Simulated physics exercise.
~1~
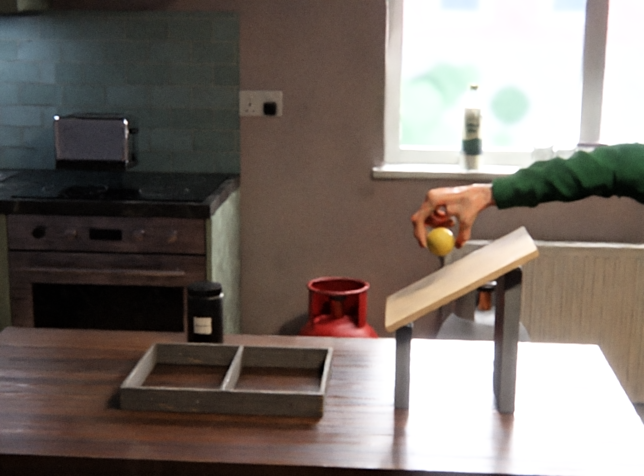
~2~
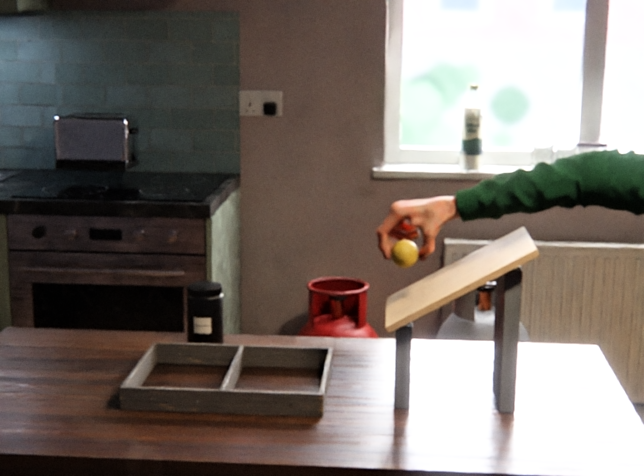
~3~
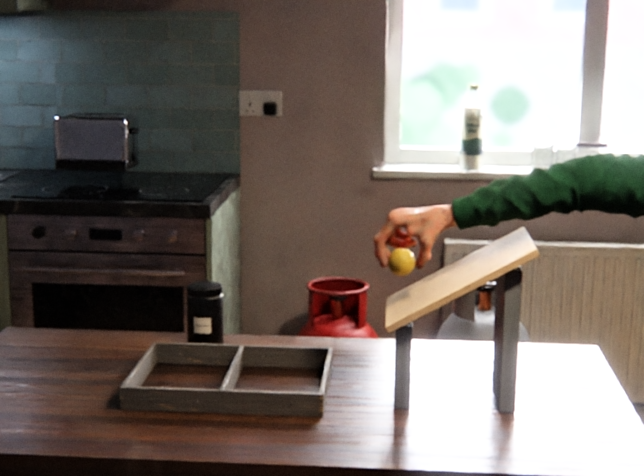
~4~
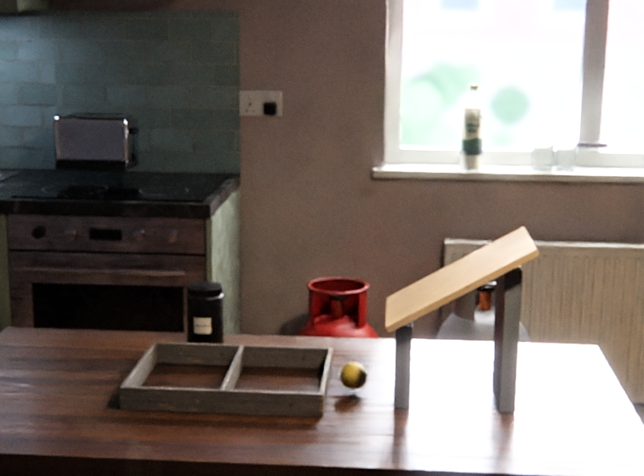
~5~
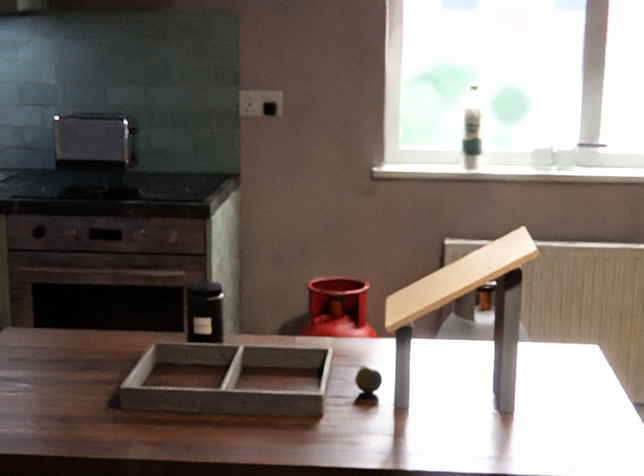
In a kitchen, a hand in a green sleeve held a yellow lemon over a sloping board, moved it left and let go, and the lemon ended up on the table between the board and the tray, outside the tray's two bays.
